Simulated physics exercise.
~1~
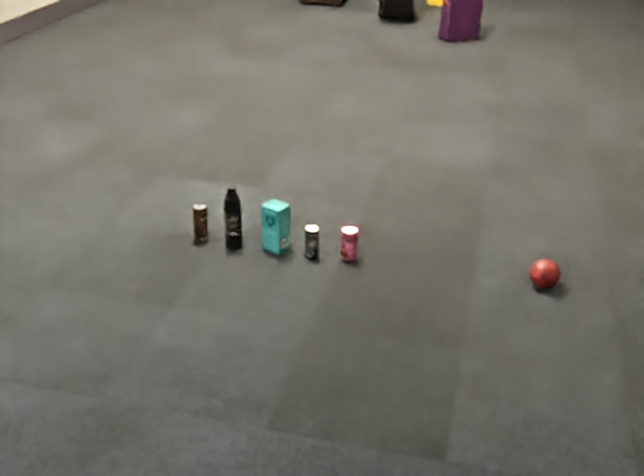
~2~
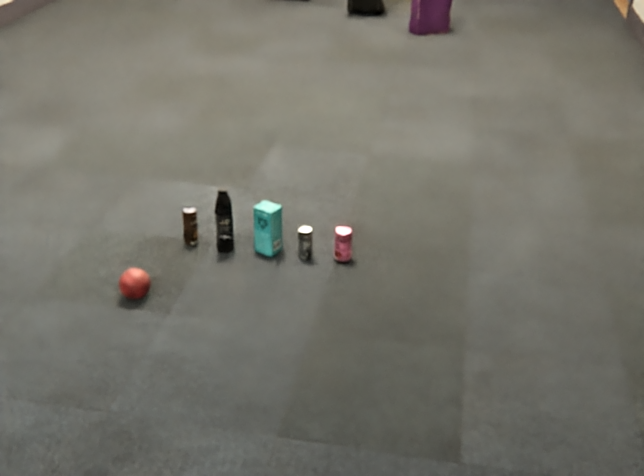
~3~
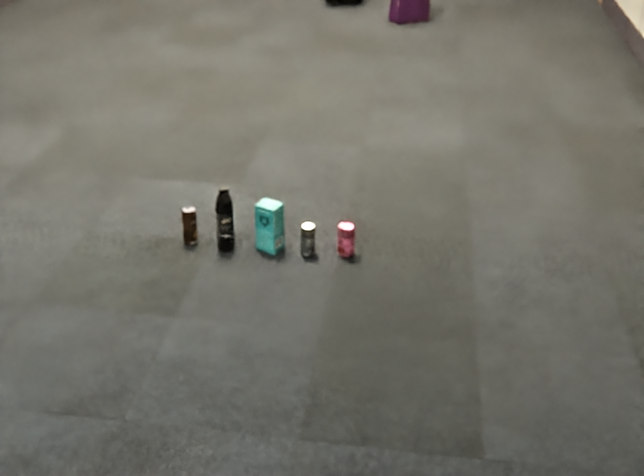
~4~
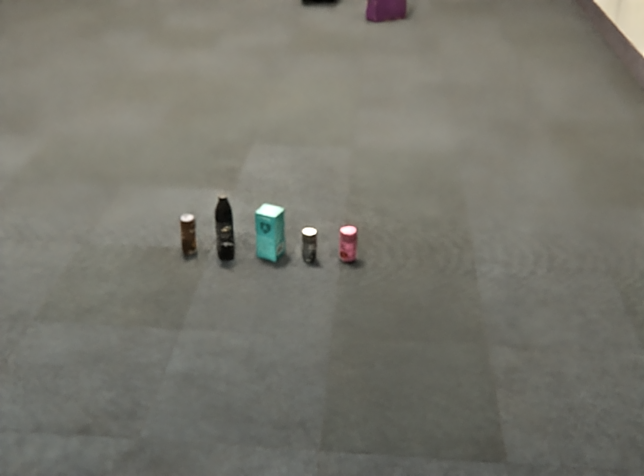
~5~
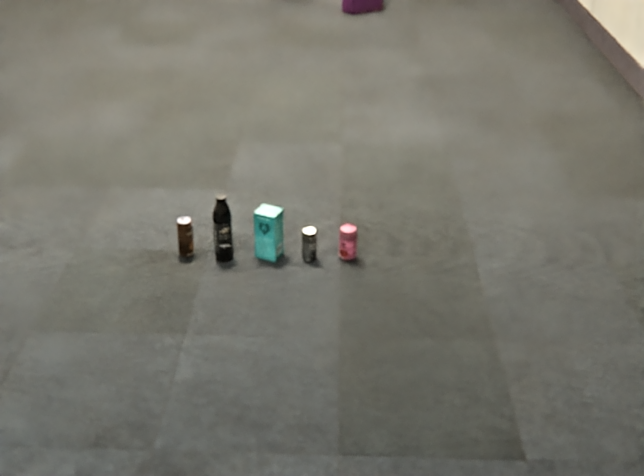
A red ball rolls across a dark grey tiled floor, seen from above at an angle, with five small items standing in a row near the middle. From left to right they are a brown can, a black bottle, a turquoise carton, a grey can and a pink can. The ball starts at the right, shows up next at the left just in front of the brown can, and is then out of view. The view drifts slightly sideways, and a purple object slides along the top edge. At the end, all five items still stand upright in their places.
